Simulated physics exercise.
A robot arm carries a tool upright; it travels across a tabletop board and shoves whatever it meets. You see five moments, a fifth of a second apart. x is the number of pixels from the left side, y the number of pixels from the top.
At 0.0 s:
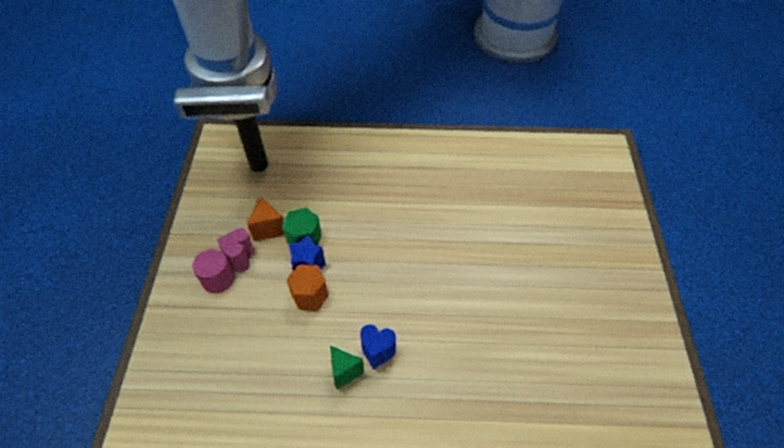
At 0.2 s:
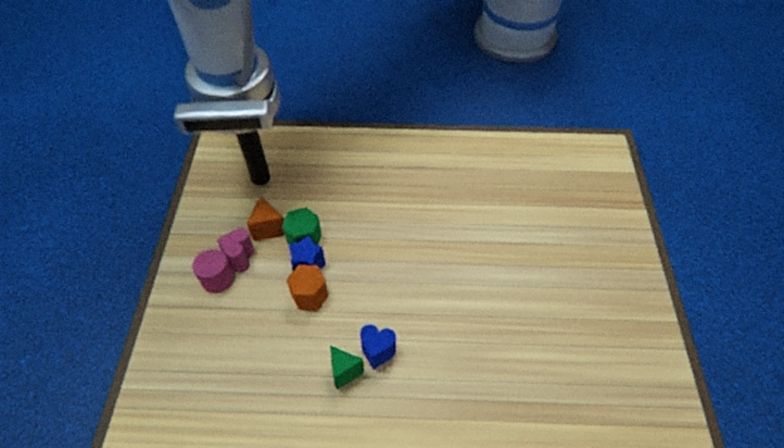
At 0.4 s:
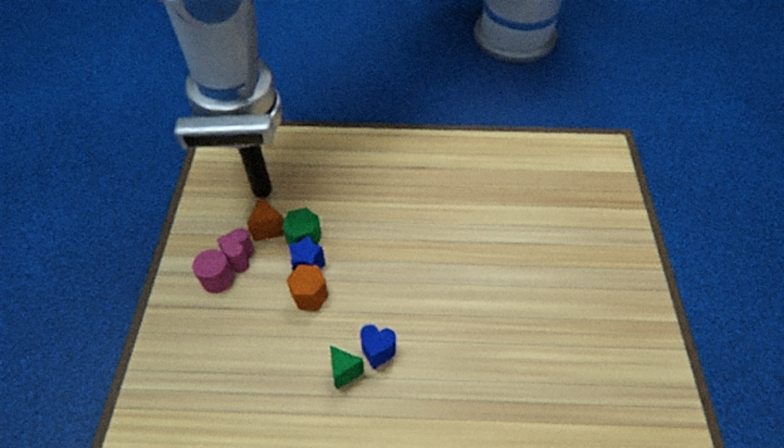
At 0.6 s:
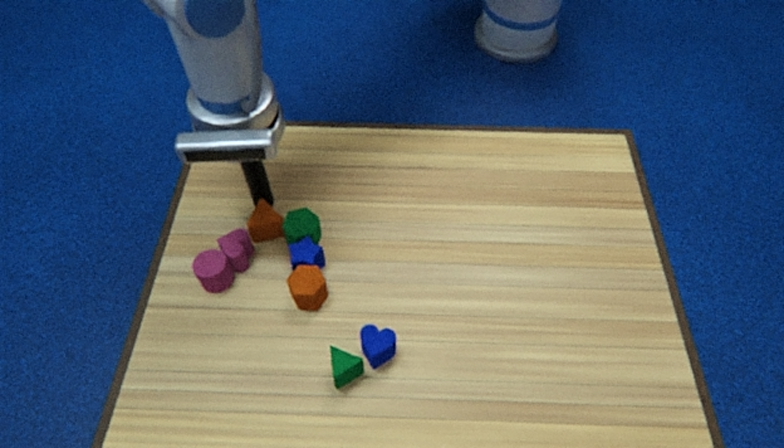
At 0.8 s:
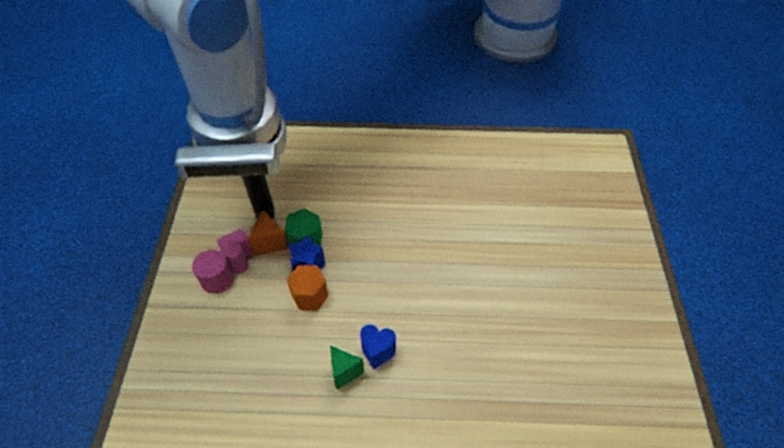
On a wooden board over a blue floor, a robot arm lowered its black tip toward a cluster of colored blocks and nudged the orange triangle slightly down, while the others stayed nearly still.
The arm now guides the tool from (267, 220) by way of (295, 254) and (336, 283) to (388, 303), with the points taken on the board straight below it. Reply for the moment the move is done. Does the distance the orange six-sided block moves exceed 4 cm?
I'd say no.
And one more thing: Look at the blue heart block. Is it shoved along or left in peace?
The block stays on its spot.
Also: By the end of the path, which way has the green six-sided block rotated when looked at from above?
Spins counterclockwise.
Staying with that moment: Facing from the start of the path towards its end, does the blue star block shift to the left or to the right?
It is displaced to the left.
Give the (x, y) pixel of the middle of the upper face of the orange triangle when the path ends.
The top centre is at (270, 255).
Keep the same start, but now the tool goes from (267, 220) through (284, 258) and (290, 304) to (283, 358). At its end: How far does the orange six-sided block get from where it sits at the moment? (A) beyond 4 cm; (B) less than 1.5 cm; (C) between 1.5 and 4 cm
C (between 1.5 and 4 cm)
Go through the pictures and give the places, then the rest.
Tool's lower end (259, 165); orange triangle (263, 212); green six-sided block (300, 221); blue star block (304, 250); orange six-sided block (306, 279); blue heart block (377, 338), in the first picture.
Tool (261, 178); blocks still, in the second picture.
Tool (262, 190); blocks still, in the third picture.
Tool (264, 202); orange triangle (263, 213), in the fourth picture.
Tool (266, 214); orange triangle (265, 226); green six-sided block (302, 222); blue star block (304, 250); orange six-sided block (306, 279); blue heart block (377, 338), in the fifth picture.
What follows on the original path. One third of the way, tool (295, 250); orange triangle (269, 254), turned 85° clockwise; green six-sided block (315, 223), turned 30° anticlockwise; blue star block (313, 250), turned 30° clockwise.
Two thirds of the way, tool (337, 279); orange triangle (270, 256), turned 100° clockwise; green six-sided block (316, 223), turned 35° anticlockwise; blue star block (359, 269), turned 15° clockwise; orange six-sided block (307, 284), turned 20° clockwise.
At the end, tool (388, 298); orange triangle (270, 256), turned 100° clockwise; green six-sided block (316, 223), turned 35° anticlockwise; blue star block (410, 277), turned 15° anticlockwise; orange six-sided block (307, 284), turned 20° clockwise; blue heart block still.
